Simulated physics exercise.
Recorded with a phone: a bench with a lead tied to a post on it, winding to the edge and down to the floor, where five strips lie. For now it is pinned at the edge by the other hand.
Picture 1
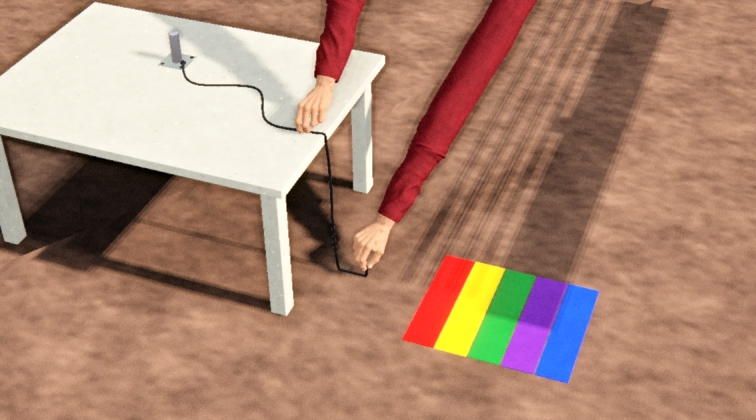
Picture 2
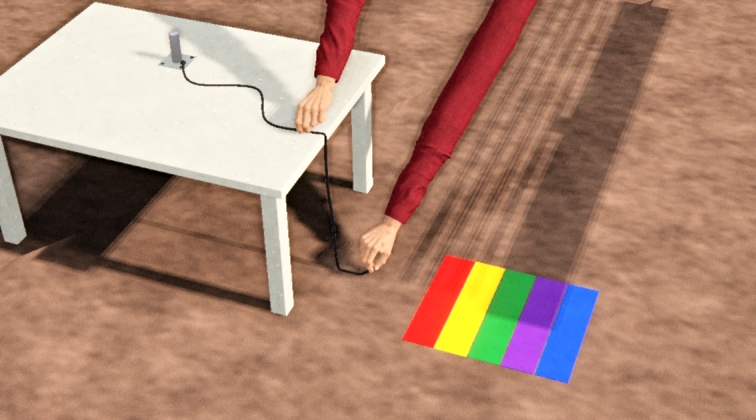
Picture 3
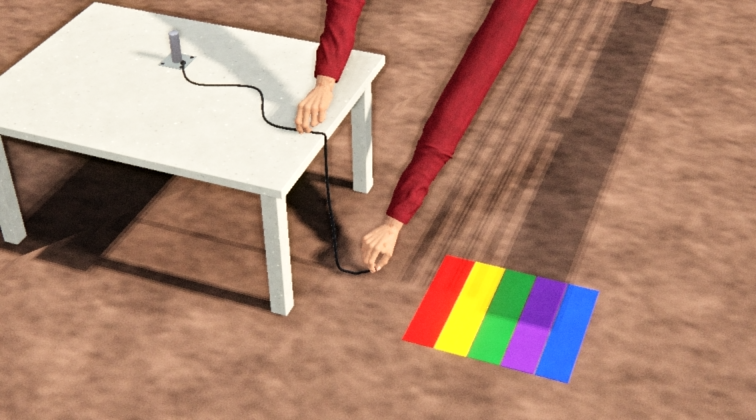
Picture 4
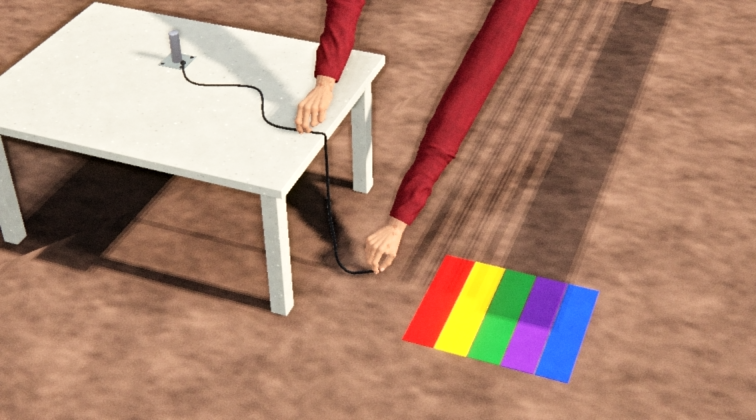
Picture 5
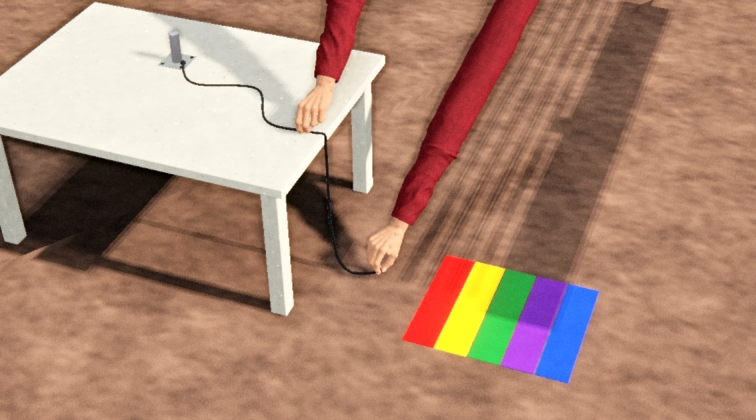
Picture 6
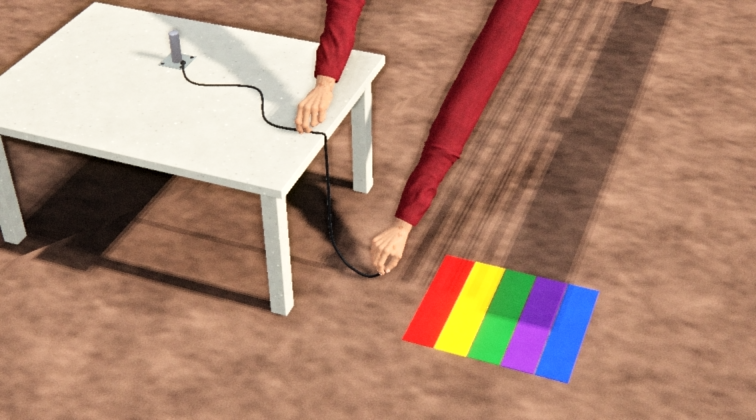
The loose end of a dark cord, held by one hand near the ground, shifted slightly right toward five coloured strips, while another hand kept the cord pressed at the edge of a white table.
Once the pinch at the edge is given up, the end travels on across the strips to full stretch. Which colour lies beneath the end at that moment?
Green.
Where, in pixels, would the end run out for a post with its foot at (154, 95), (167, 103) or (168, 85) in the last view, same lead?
The spots are near (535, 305), (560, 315) and (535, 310).
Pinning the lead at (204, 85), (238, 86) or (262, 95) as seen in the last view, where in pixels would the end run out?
Respectively (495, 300), (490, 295) and (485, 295).
Soon after, end near (453, 288); over red.
After that, end near (488, 297); over yellow.
At the stop, end near (509, 302); over green. It halts on the green strip.
